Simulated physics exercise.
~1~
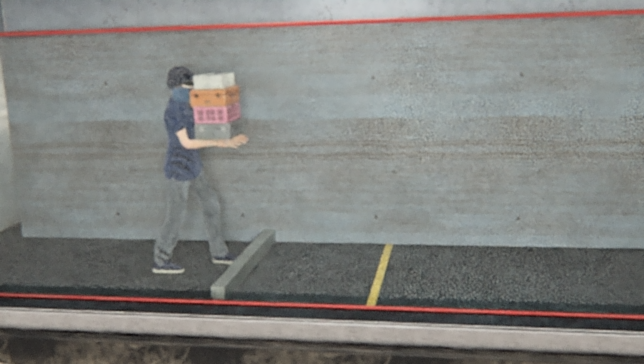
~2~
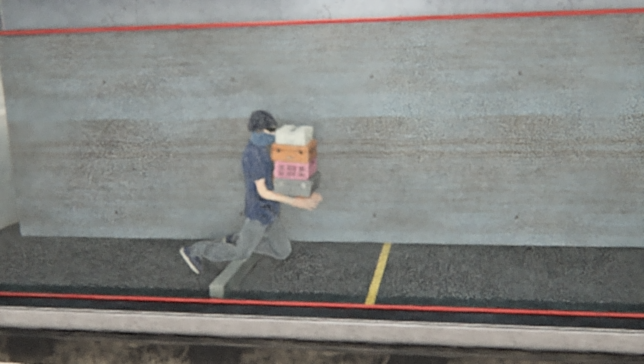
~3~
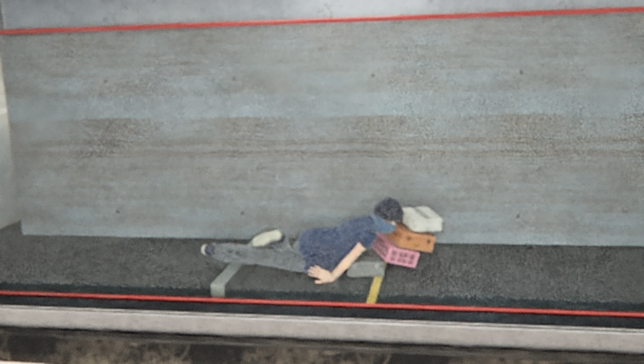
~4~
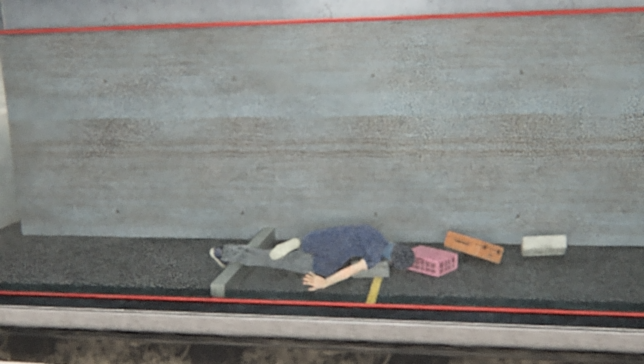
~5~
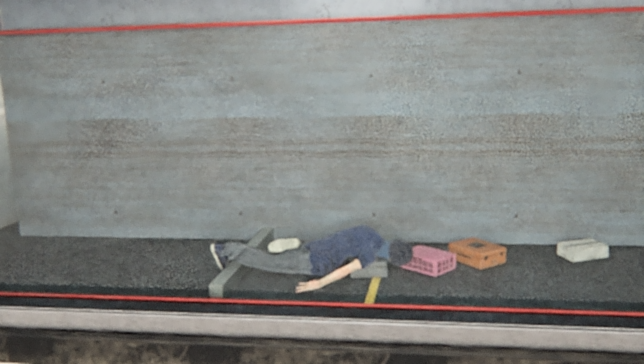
A person carrying stacked boxes trips over a low rail and sprawls flat, scattering them rightward.
